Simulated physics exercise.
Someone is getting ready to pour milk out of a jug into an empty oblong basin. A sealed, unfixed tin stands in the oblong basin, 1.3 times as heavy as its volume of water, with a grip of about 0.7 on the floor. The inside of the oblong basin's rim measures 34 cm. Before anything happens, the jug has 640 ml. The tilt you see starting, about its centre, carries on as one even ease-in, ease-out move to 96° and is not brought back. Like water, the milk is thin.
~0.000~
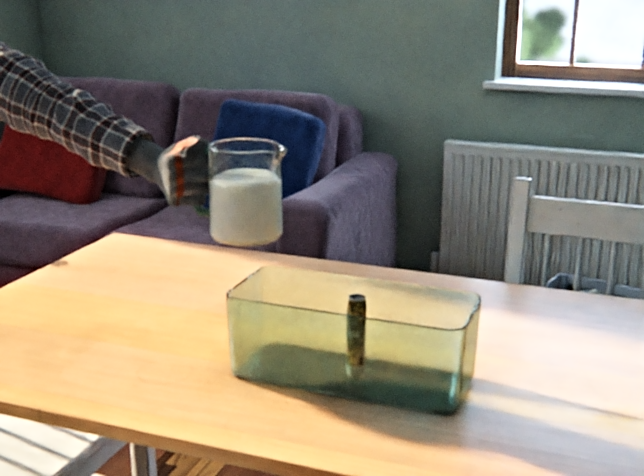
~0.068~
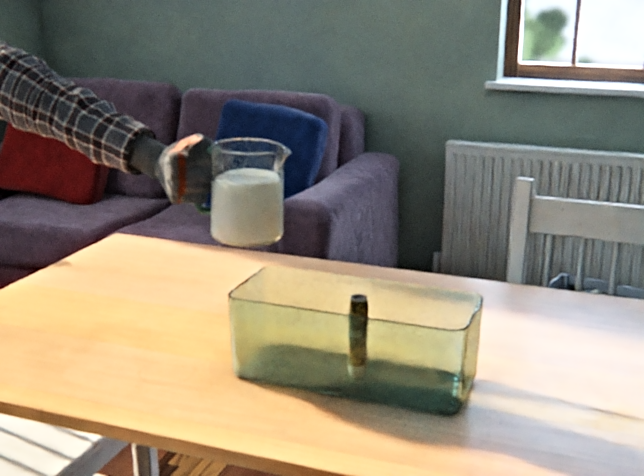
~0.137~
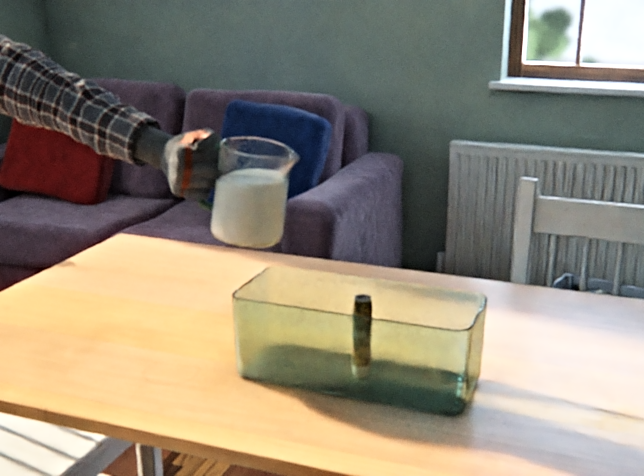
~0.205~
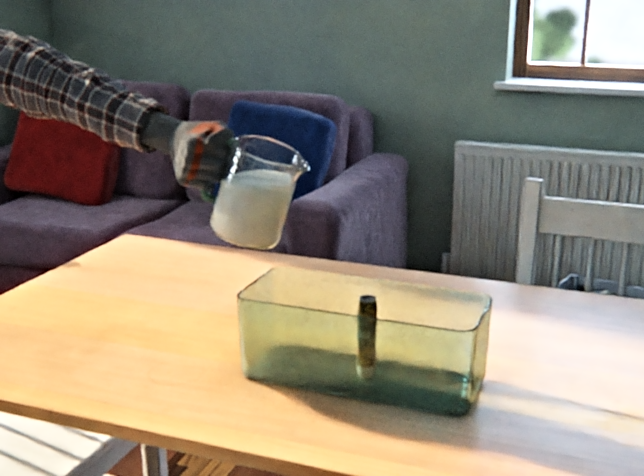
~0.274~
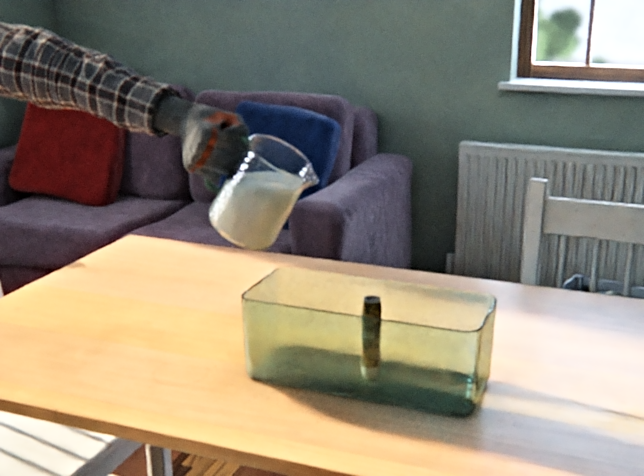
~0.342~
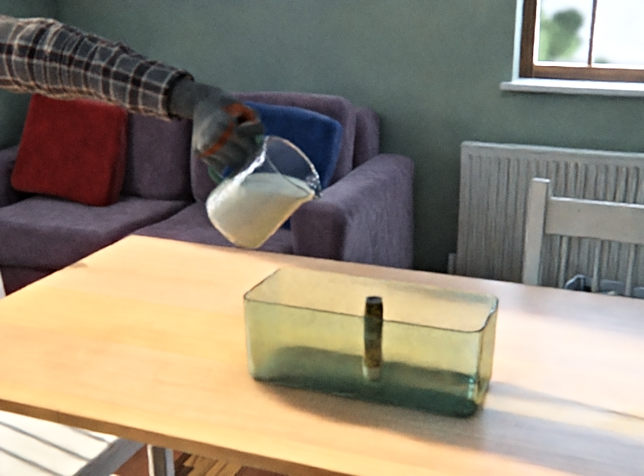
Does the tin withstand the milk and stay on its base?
No, looks like it will overturn.
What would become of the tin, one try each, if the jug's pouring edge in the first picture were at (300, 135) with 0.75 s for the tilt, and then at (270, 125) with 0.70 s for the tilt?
Trial 1 - tin tips; trial 2 - tin tips.
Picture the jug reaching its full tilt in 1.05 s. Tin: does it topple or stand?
Result: Tin tipped over.
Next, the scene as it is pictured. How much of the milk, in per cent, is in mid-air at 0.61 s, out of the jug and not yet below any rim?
Around 20 percent.
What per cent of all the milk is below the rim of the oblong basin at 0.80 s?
Near 48 in a hundred.
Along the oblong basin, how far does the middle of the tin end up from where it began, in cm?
Roughly 9.5 cm.
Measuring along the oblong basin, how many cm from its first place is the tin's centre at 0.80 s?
The tin has gone some 2 cm.
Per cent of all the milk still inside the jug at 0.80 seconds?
Close to 34 percent of the total.
Then, 0.61 s in, the tilt is 90° and 74 per cent is still to pour; the tin stands where it began.
Then, 0.80 s in, the tilt is 96° and 33 per cent is still to pour; the tin stands 2 cm from where it began.
Then, 1.00 s in, the tilt is 96° and 15 per cent is still to pour; the tin leans 31°.
Then, 1.22 s in, the tilt is 96° and 6 per cent is still to pour; the tin lies on its side.
Finally, the tin lies on its side.
